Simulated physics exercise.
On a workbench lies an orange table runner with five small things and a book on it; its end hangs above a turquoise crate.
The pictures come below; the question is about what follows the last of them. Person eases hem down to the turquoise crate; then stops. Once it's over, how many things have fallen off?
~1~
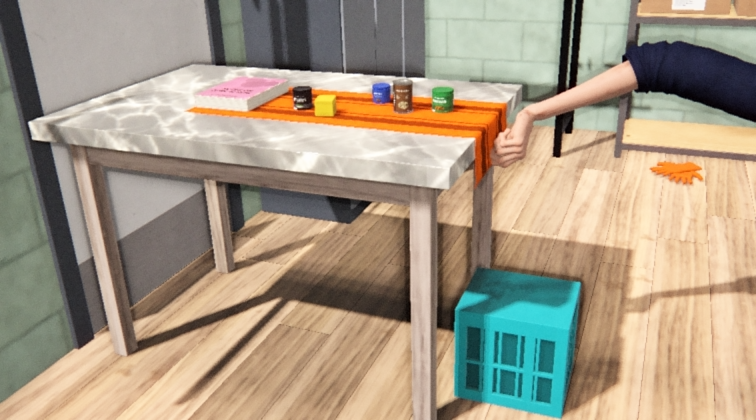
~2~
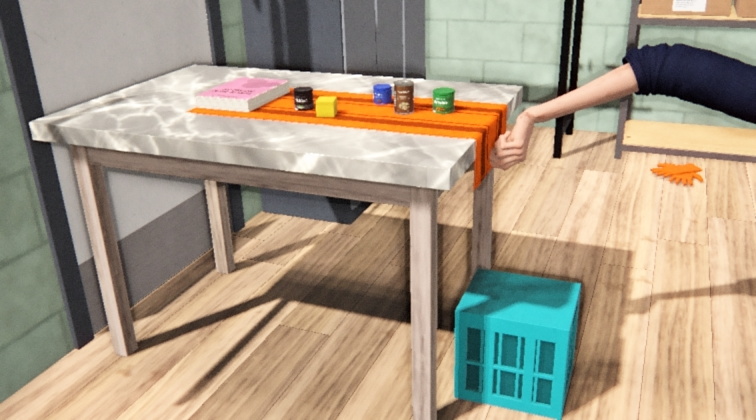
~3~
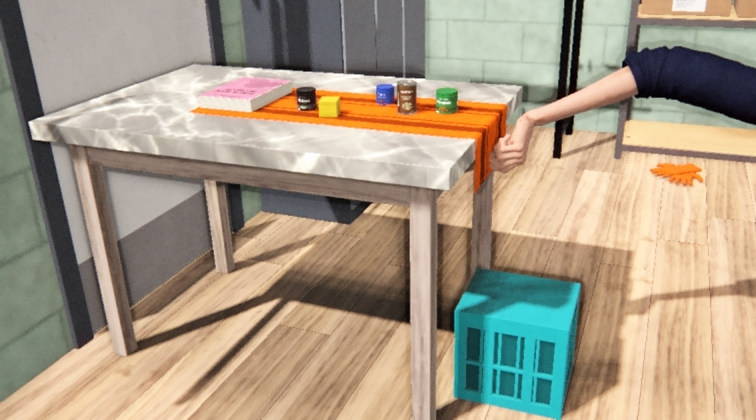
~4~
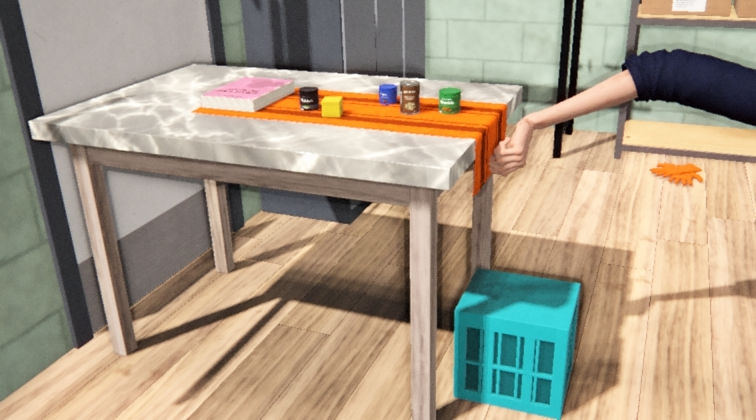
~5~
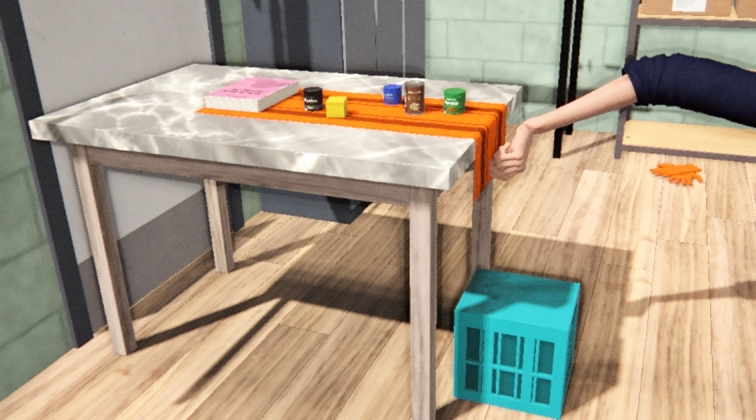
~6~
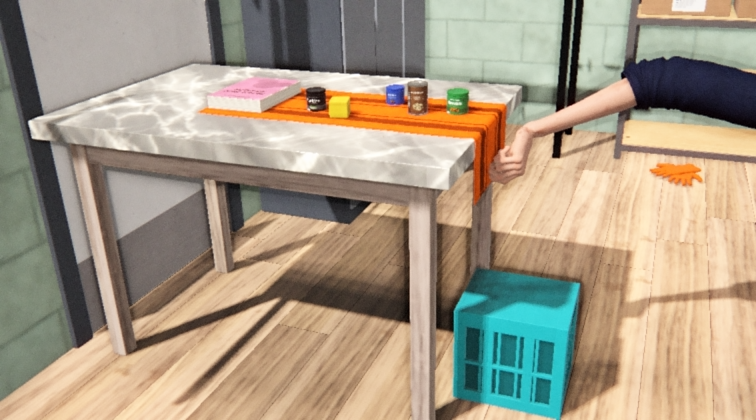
By then three have.
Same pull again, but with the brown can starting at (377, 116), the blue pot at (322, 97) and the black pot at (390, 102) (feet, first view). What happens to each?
Outcome: Brown can falls away, blue pot stays aboard, black pot falls away.
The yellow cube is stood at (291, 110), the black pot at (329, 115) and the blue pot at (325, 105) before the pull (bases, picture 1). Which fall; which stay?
So, the yellow cube makes it through, the black pot makes it through, the blue pot makes it through.
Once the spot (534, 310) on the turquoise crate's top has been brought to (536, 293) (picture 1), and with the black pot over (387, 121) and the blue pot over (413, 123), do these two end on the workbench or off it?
Looks like the black pot ends up down, and the blue pot ends up down.
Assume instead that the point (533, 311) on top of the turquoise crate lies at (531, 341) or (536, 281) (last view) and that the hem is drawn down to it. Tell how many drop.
Counts: 4 / 2.
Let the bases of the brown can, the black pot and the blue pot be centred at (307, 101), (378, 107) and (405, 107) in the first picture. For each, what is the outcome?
Outcome: Brown can keeps its perch; black pot is gone; blue pot is gone.
Early on, hem near (490, 216); all still up.
Midway, hem near (490, 257); green pot and brown can gone.
Near the end, hem on the crate; green pot, brown can and blue pot gone.
Finally, hem on the crate; green pot, brown can and blue pot gone. It carries off three.
